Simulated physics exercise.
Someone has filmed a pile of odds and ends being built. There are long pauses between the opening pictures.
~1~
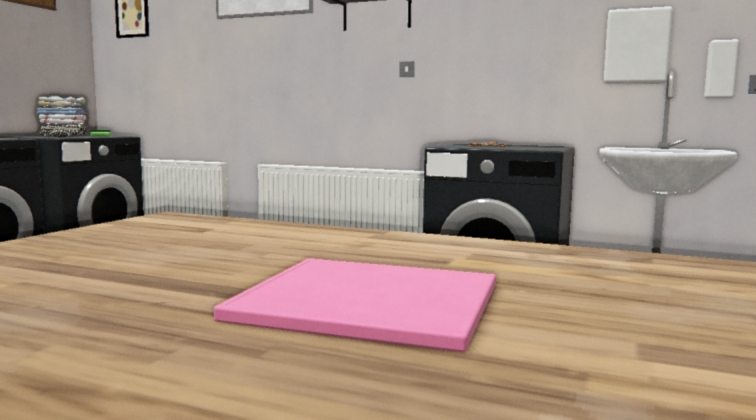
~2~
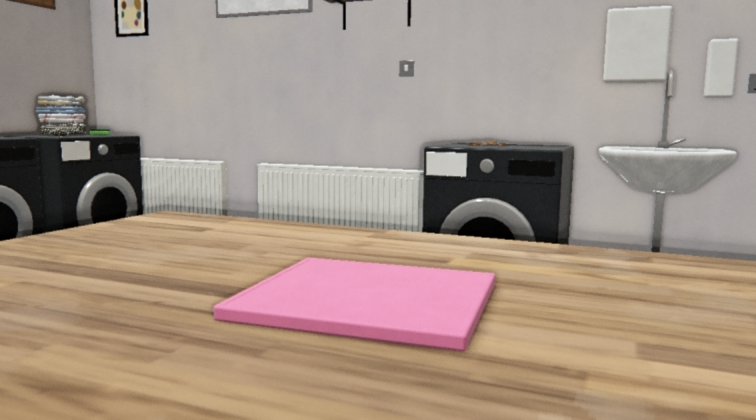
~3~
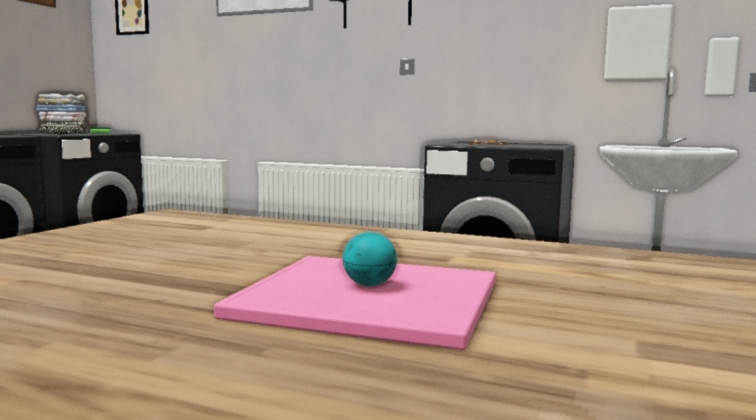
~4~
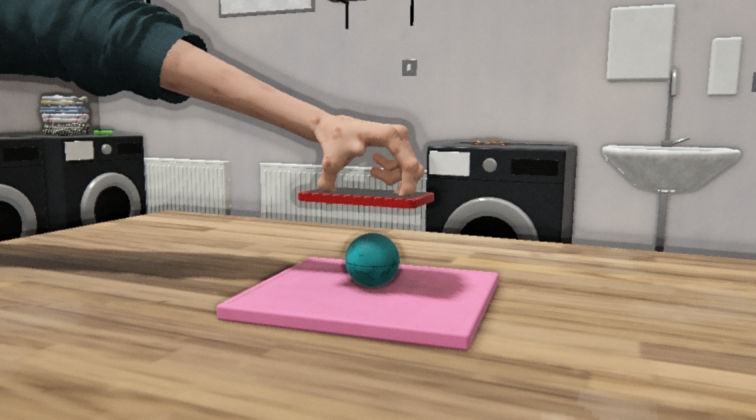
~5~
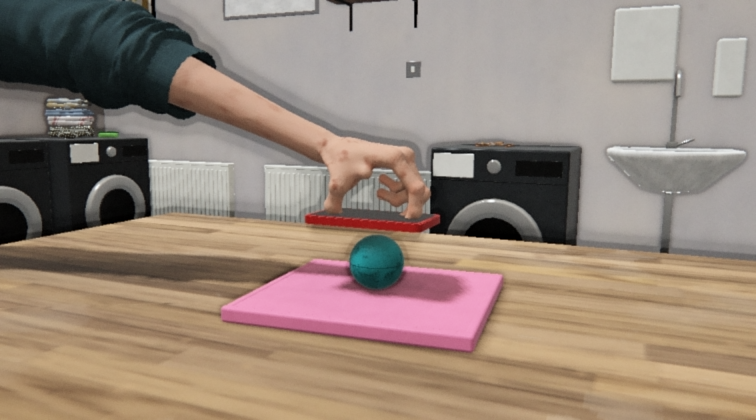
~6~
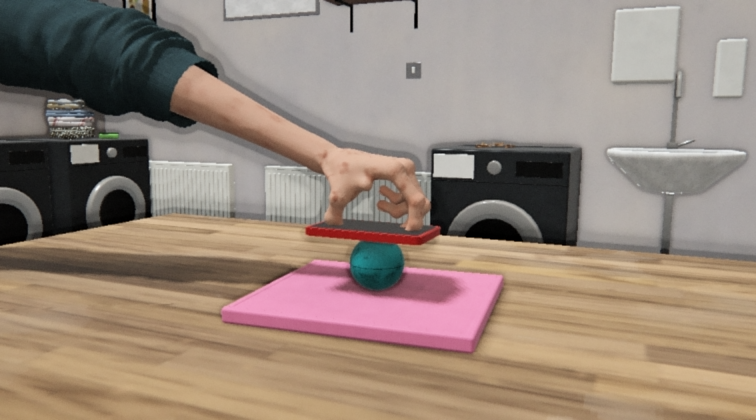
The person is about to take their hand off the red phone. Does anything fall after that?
Outcome: The pile gives way.
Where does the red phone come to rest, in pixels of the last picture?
Around (330, 241).
Then, 0.30 s on from there, red phone turned 19° from how it was put near (368, 232).
Then, 0.50 s on from there, red phone turned 42° from how it was put near (335, 240); turquoise ball shifted a little.
Then, 0.60 s on from there, red phone turned 44° from how it was put near (332, 241); turquoise ball shifted a little.
In the end, toppled in the pile, red phone; the other 2 unmoved. At the end, from the last picture's camera, red phone near (330, 240). The pile loses its balance.
